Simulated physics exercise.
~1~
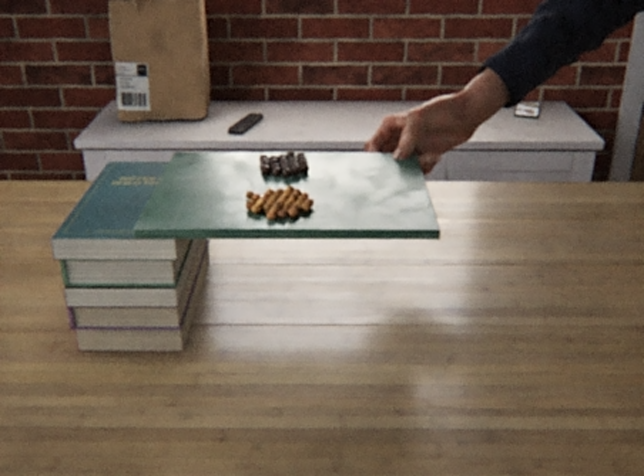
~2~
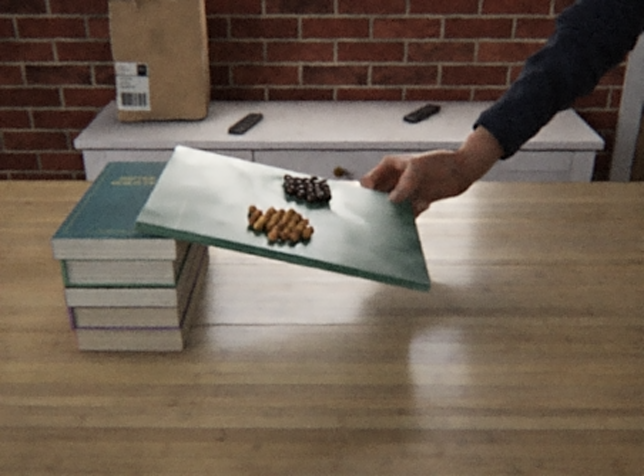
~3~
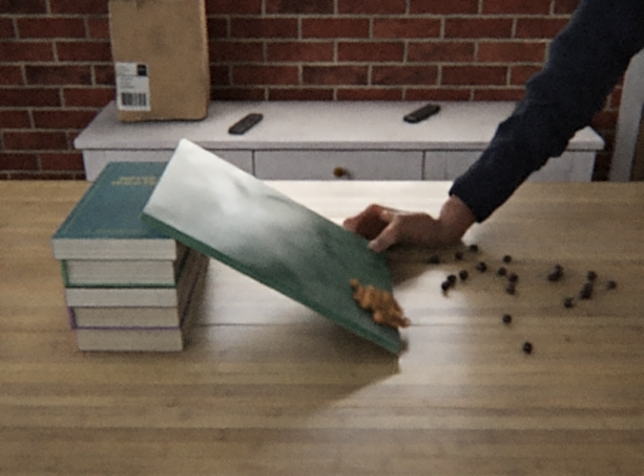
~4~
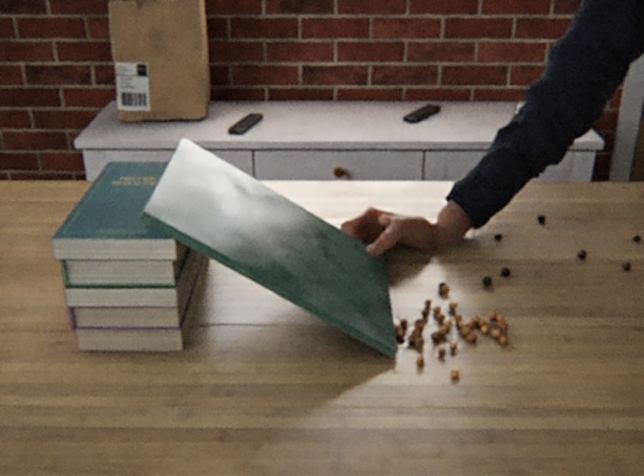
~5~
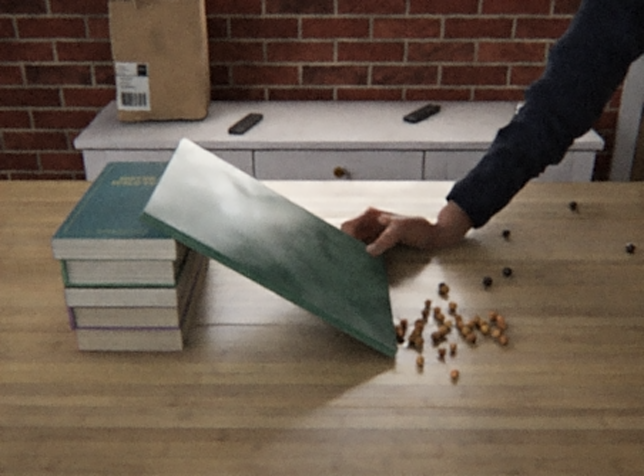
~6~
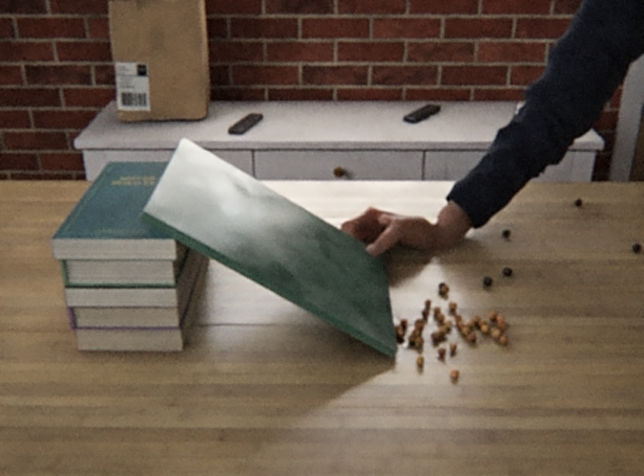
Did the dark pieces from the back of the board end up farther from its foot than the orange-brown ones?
Yes, the dark pieces ended up farther away, scattered across the table, while the orange-brown ones lay mostly close to the foot of the board.
